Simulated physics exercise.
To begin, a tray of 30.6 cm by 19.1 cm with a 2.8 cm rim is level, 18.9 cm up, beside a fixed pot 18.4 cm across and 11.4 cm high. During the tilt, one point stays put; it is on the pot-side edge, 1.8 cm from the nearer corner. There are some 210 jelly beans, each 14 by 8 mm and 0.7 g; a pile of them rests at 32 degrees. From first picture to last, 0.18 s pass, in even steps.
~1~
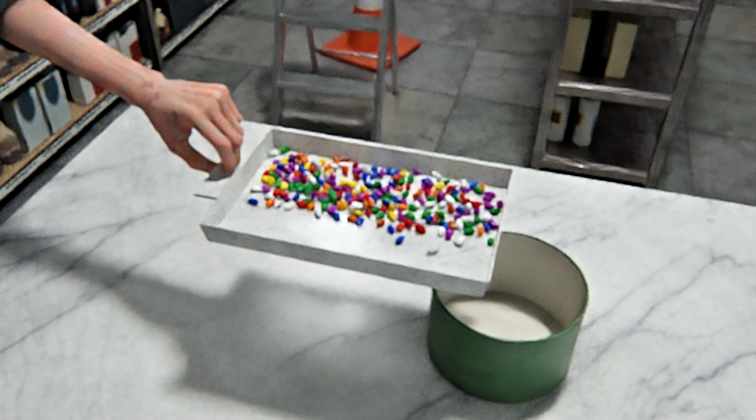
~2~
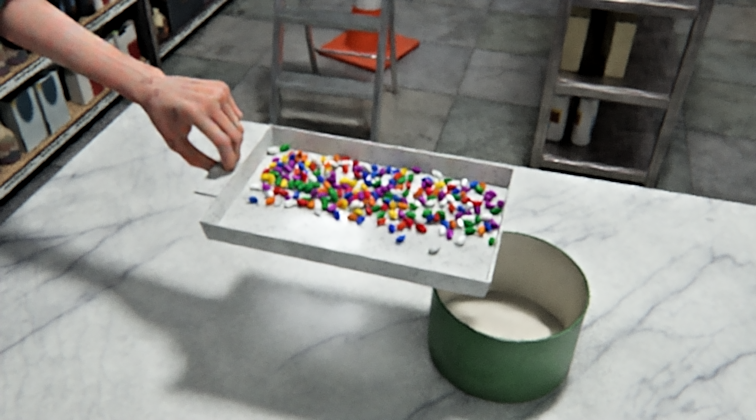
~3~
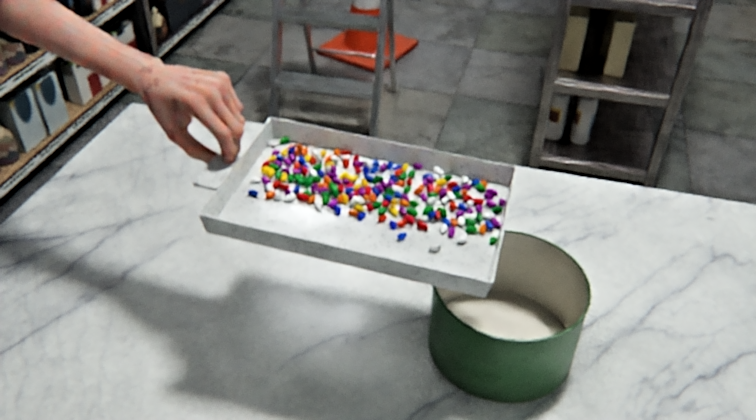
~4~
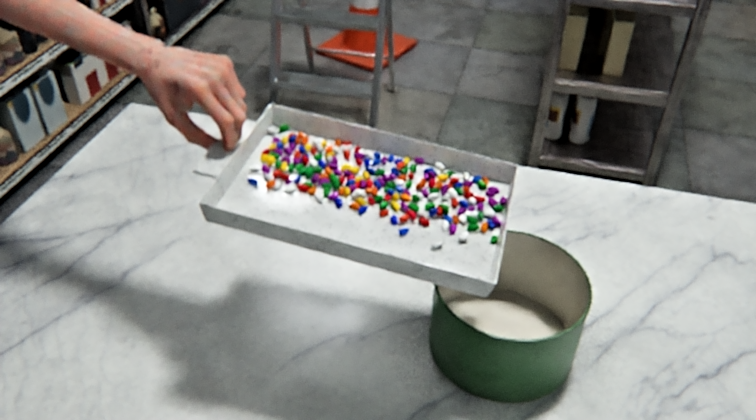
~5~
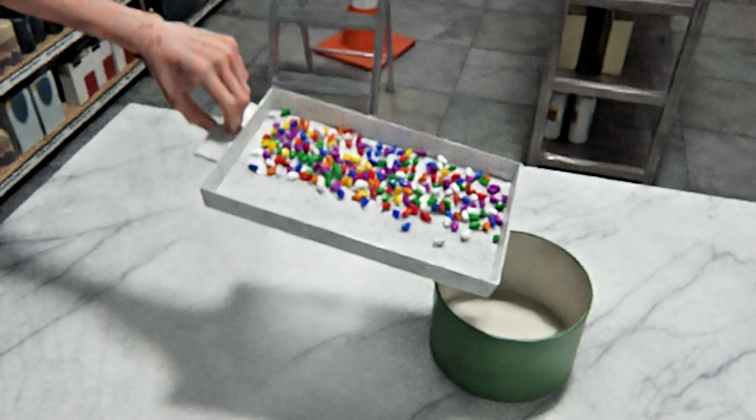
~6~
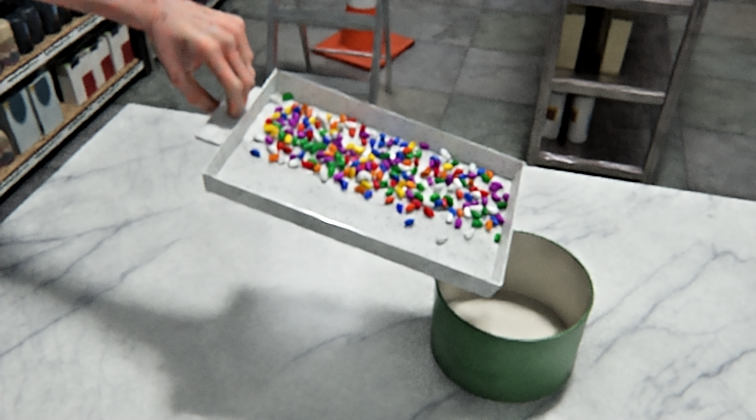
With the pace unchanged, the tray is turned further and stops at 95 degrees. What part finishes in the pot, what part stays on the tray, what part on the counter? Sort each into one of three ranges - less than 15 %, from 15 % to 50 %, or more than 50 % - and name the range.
Ranges: Pot: From 15 % to 50 %; tray: Less than 15 %; counter: More than 50 %.
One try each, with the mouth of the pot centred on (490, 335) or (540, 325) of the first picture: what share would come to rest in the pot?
About 55 and 85 per cent.
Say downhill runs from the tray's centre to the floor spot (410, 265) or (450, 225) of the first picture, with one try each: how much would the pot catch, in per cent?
About 0 per cent on the first try and 80 per cent on the second.
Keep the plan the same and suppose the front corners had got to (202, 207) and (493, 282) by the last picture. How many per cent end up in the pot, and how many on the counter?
Pot 0 % / counter 95 %.
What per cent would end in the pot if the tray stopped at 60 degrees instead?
It would be near 15 per cent.
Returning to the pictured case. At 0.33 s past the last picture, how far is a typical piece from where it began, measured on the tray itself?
Around 7 centimetres.
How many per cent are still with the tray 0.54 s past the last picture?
Of the load, some 75 percent.
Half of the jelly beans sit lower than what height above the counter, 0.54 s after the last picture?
Roughly 20 cm.
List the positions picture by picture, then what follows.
In the first frame, tray tilt 0 degrees, front corners at (204, 221) and (485, 278); middle of the pieces at (378, 194); pot at (509, 281).
In the second frame, tray tilt 1 degrees, front corners at (204, 219) and (486, 278); middle of the pieces at (378, 192).
In the third frame, tray tilt 3 degrees, front corners at (204, 213) and (489, 278); middle of the pieces at (379, 188).
In the fourth frame, tray tilt 6 degrees, front corners at (204, 201) and (492, 279), lowest corner right front; middle of the pieces at (380, 181).
In the fifth frame, tray tilt 10 degrees, front corners at (205, 186) and (495, 280), lowest corner right front; middle of the pieces at (382, 173).
In the sixth frame, tray tilt 15 degrees, front corners at (208, 171) and (498, 281), lowest corner right front; middle of the pieces at (385, 165); pot at (514, 280).
Then, 0.33 s after the last picture, tilt 55 degrees; the tray holds 100 %, the pot 0 %.
Then, 0.54 s after the last picture, tilt 80 degrees; the tray holds 75 %, the pot 0 %.
Then, 0.87 s after the last picture, tilt 95 degrees; the tray holds 20 %, the pot 25 %.
In the end, pot 40 %, tray 0 %, counter 60 %.
